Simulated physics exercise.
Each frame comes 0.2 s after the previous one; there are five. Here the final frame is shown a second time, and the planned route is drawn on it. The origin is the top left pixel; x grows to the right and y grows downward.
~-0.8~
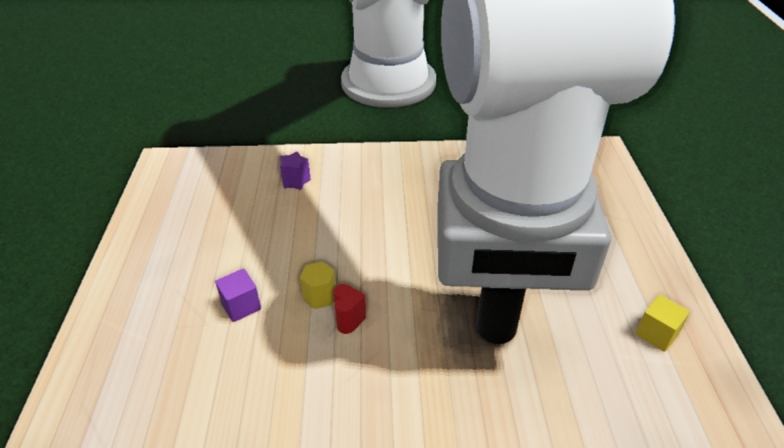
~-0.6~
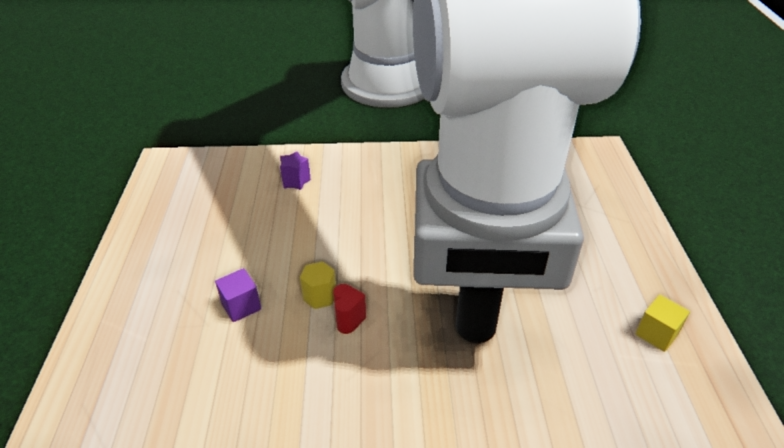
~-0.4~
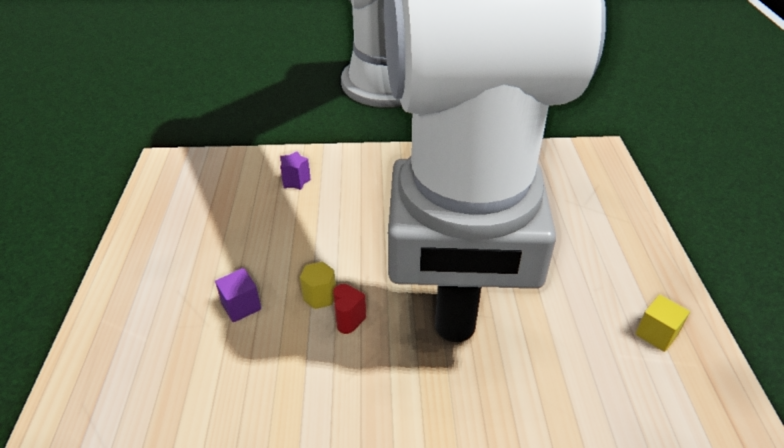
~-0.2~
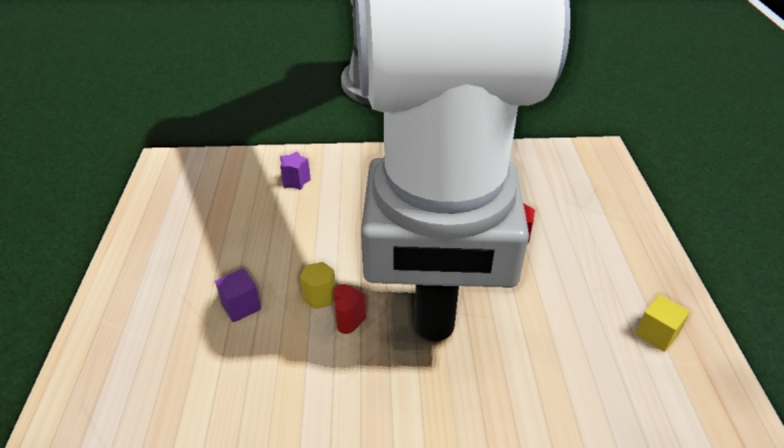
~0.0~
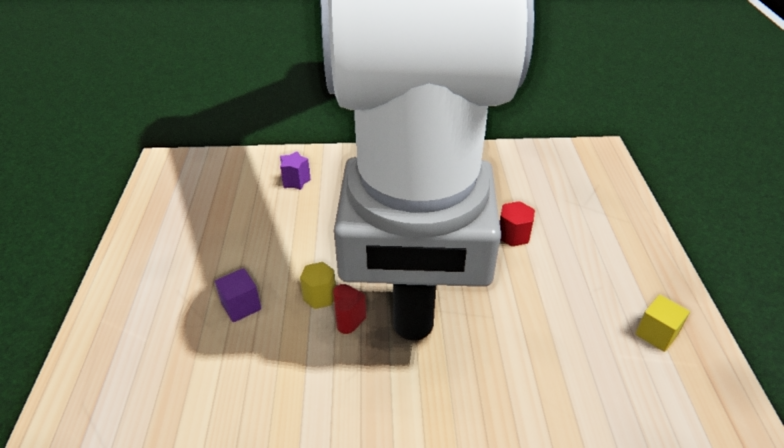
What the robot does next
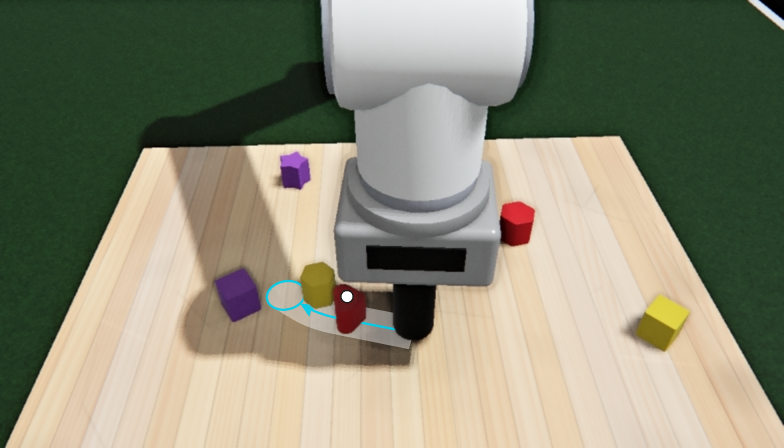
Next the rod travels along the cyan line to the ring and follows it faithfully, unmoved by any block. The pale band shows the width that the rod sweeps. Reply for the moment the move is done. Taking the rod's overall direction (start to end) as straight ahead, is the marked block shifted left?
My answer is yes.
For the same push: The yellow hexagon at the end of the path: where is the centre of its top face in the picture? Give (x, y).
Close to (297, 249).
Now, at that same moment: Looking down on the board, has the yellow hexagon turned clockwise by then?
In short: Yes.
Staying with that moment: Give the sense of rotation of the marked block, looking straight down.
Viewed from above: Anti-clockwise.
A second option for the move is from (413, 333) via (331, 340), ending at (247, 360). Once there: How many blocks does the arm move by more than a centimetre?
The answer is a single block.
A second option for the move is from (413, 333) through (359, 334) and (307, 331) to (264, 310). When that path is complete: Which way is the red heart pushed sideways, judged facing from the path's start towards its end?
It slides rightward.
Drawn move, from (413, 333) by way of (344, 319) to (286, 295); the dot is on the red heart.
What follows on the original path. One third of the way, rod (365, 315); red heart (332, 294), turned 20° anticlockwise.
Two thirds of the way, rod (321, 306); yellow hexagon (309, 265), turned 25° clockwise; red heart (285, 290), turned 35° anticlockwise.
At the end, rod (284, 287); purple square (214, 286), turned 25° clockwise; yellow hexagon (297, 249), turned 100° clockwise; red heart (249, 283), turned 70° anticlockwise.
